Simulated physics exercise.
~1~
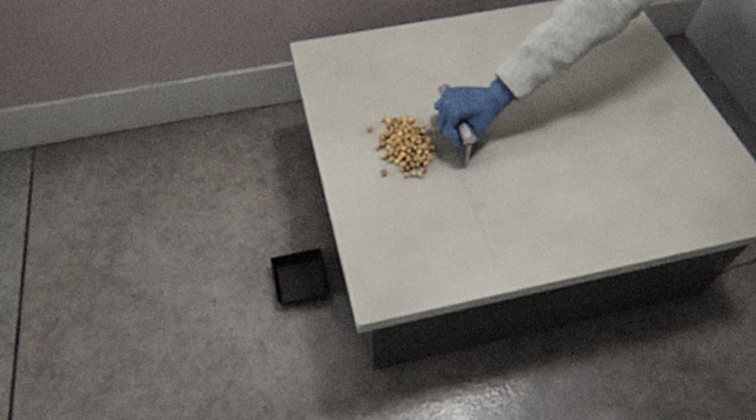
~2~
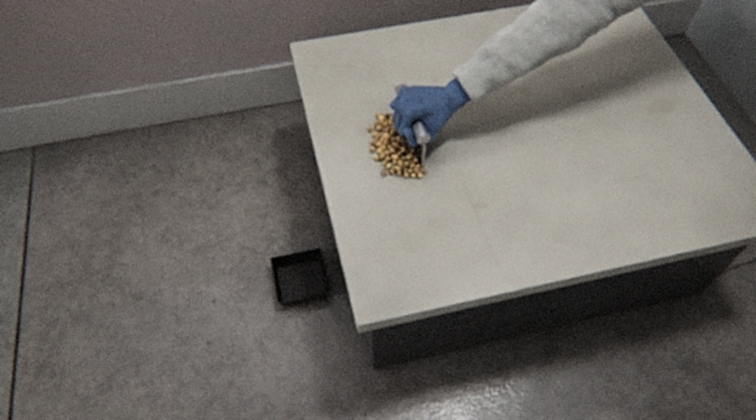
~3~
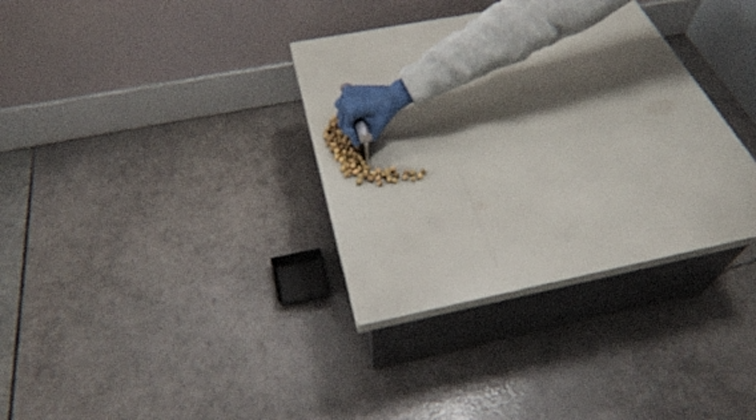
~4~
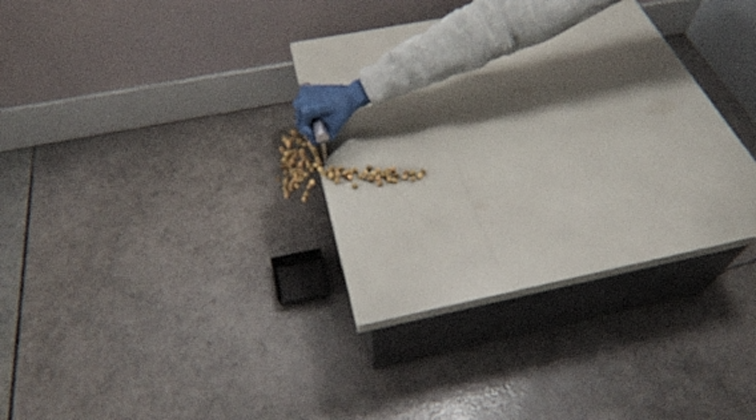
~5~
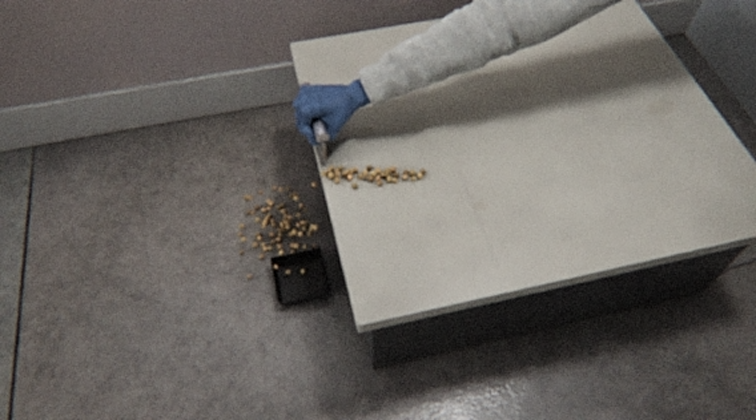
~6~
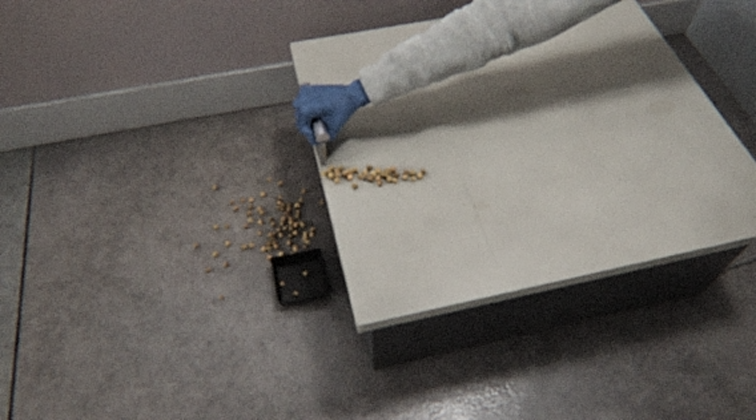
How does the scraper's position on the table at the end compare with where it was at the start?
At the start the scraper is on the tabletop just to the right of the heap of chickpeas. By the end it is farther left, resting at the table's left edge.
To begin with, a blue-gloved hand holds a scraper just right of a small heap of dried chickpeas on a pale tabletop, with a black tin on the grey floor below to the left. The hand pushes the scraper left into the heap, driving the chickpeas toward the table's left edge. Some slip past the blade and trail behind in a thin line. The scraper stops at the edge as a large cluster spills over and drops. Most of the fallen chickpeas end up scattered on the floor around the tin, while the line stays on the table.
